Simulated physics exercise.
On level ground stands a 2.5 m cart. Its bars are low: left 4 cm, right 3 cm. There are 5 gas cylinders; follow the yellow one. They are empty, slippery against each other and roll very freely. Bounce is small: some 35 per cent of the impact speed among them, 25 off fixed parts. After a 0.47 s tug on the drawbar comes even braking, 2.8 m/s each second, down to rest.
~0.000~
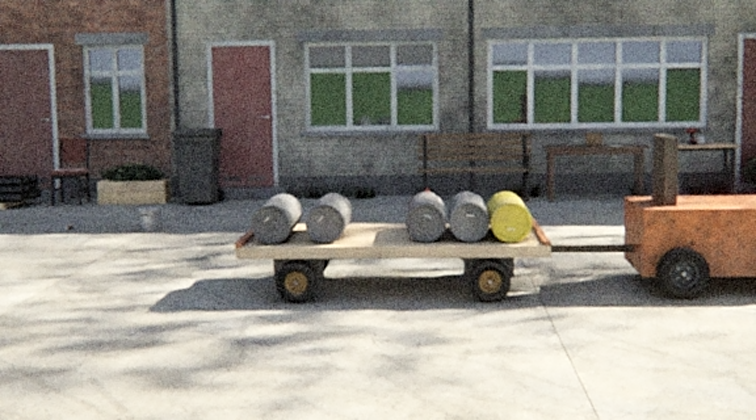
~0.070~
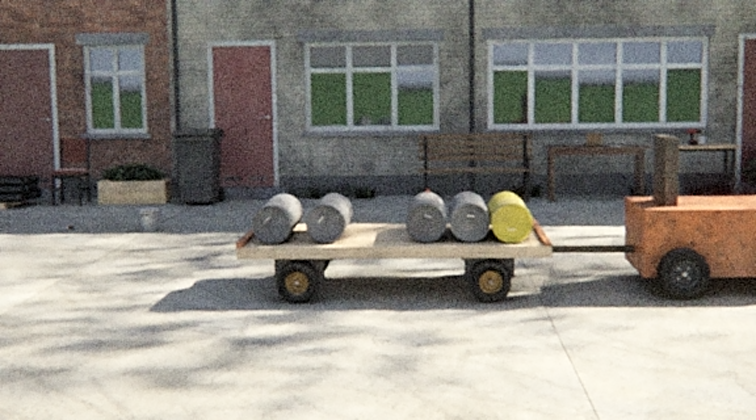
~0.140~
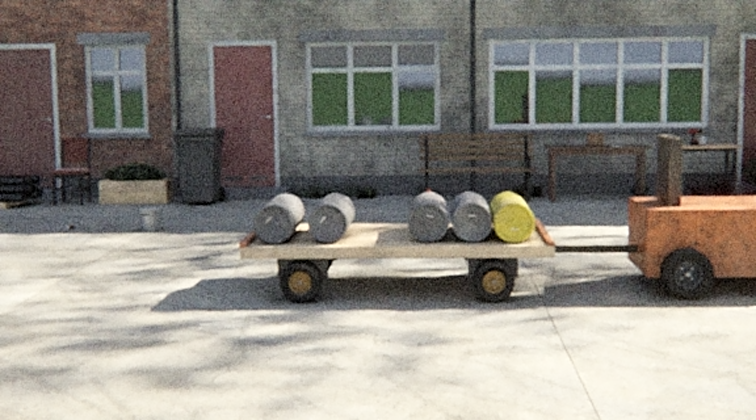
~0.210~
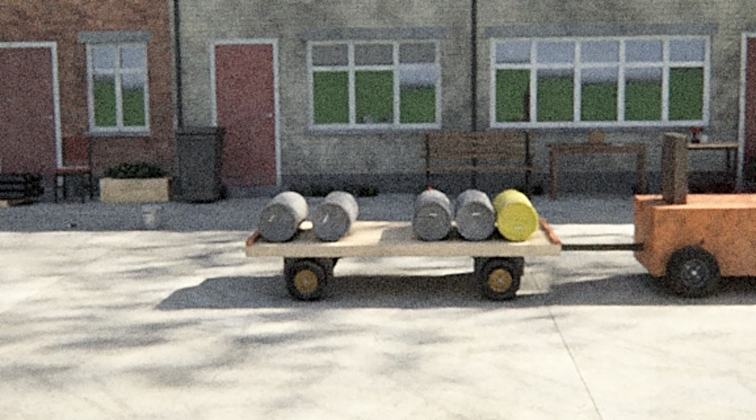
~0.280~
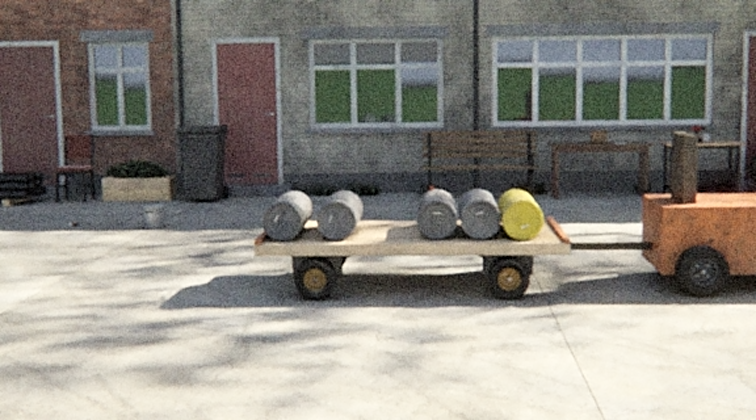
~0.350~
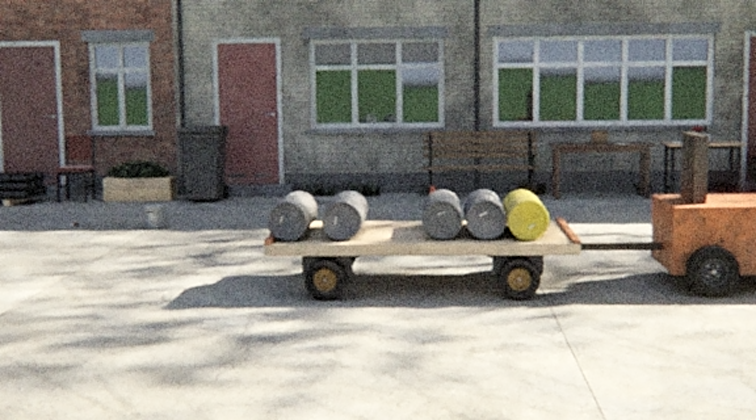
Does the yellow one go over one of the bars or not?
Yellow stays on the cart.
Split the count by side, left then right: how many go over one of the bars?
Left 0, right 0.
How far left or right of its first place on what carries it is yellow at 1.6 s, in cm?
Yellow 45 left.
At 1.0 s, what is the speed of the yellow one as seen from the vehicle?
Roughly 0.1 m/s.
By 1.0 s, yellow is on the deck, 75 cm from the right bar, rolling left along the cart; 0 of 5 are off.
By 1.6 s, yellow is on the deck, 70 cm from the right bar; 0 of 5 are off.
Finally (2.4 s), yellow is on the deck, 70 cm from the right bar; 0 of 5 are off.
